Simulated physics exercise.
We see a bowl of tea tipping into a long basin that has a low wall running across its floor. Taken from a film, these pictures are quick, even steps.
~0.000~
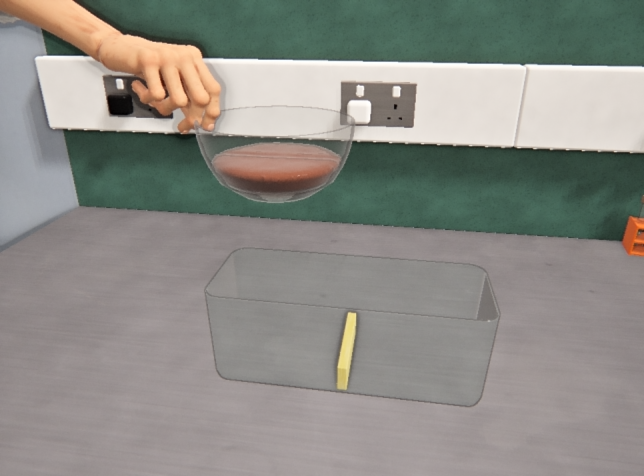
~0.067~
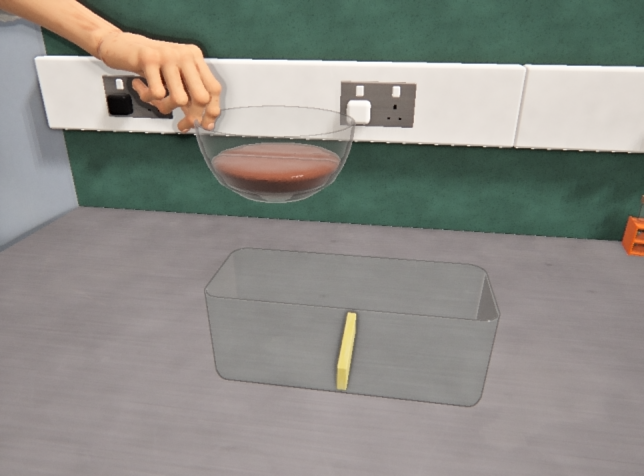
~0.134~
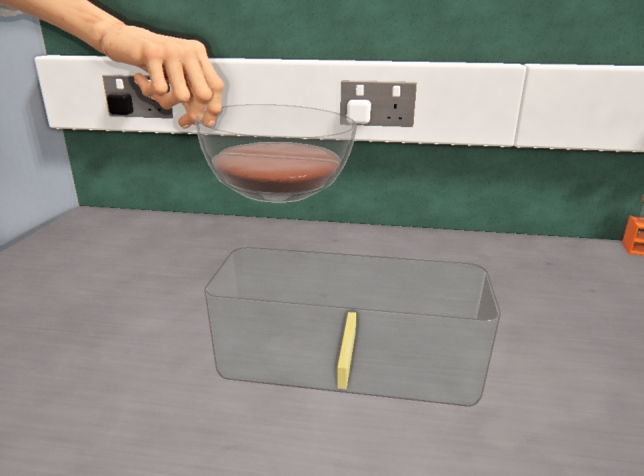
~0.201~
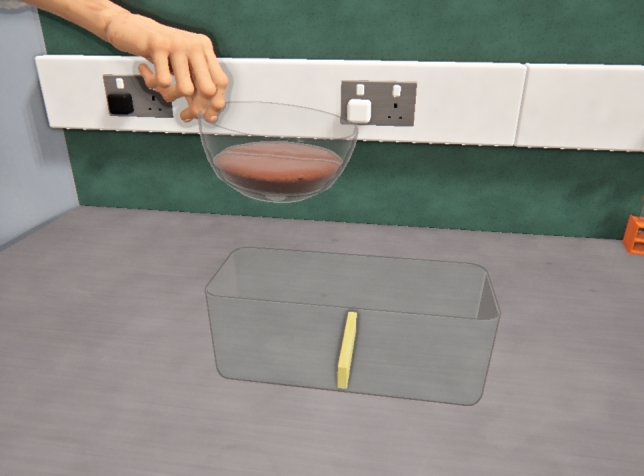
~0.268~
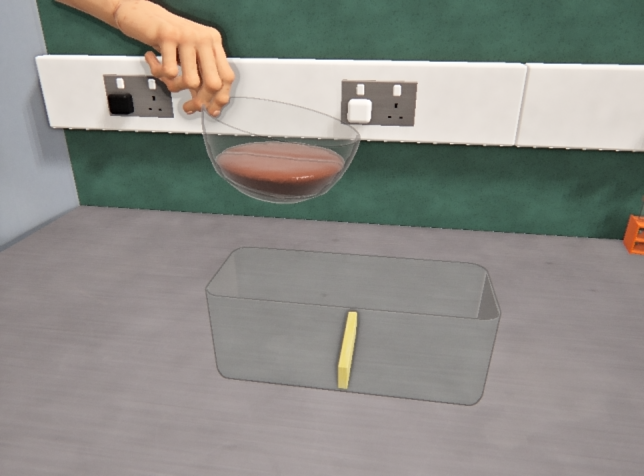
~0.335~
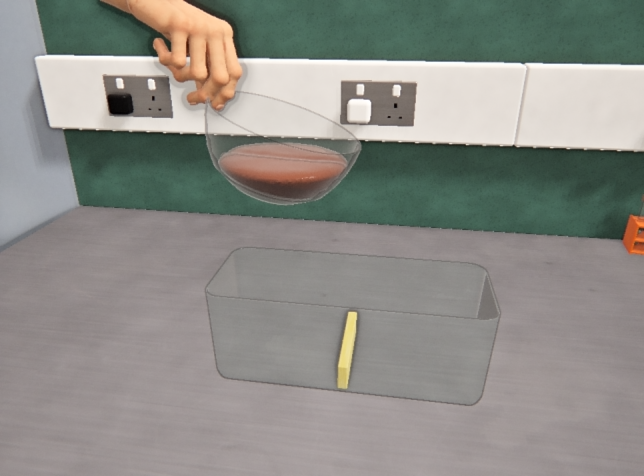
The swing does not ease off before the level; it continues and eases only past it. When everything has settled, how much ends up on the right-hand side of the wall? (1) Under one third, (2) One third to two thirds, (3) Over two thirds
3.
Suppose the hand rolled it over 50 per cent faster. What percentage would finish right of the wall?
Near 80 parts in a hundred.
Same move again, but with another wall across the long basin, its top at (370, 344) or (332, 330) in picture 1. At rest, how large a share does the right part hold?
The first one comes to 60 percent, while the second comes to 95 percent.
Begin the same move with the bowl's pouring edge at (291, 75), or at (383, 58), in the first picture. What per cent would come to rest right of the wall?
Roughly 30 % and 90 %.
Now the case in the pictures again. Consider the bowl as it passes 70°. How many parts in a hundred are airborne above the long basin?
Airborne fraction: Approx. 30 %.
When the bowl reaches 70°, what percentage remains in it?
I'd put it near 55 %.
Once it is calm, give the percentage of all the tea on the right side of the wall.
Share approx. 90 %.
A moment on, the bowl is tipped part way and 57 per cent is still to pour, 0 is left of the wall and 11 right of it.
Next, the bowl is tipped on its side and 4 per cent is still to pour, 6 is left of the wall and 78 right of it.
Then the bowl is tipped right over and 0 per cent is still to pour, 10 is left of the wall and 90 right of it.
Later the bowl is tipped right over and 0 per cent is still to pour, 12 is left of the wall and 88 right of it.
Finally, 12 per cent lies left of the wall, 88 right of it and 0 outside.
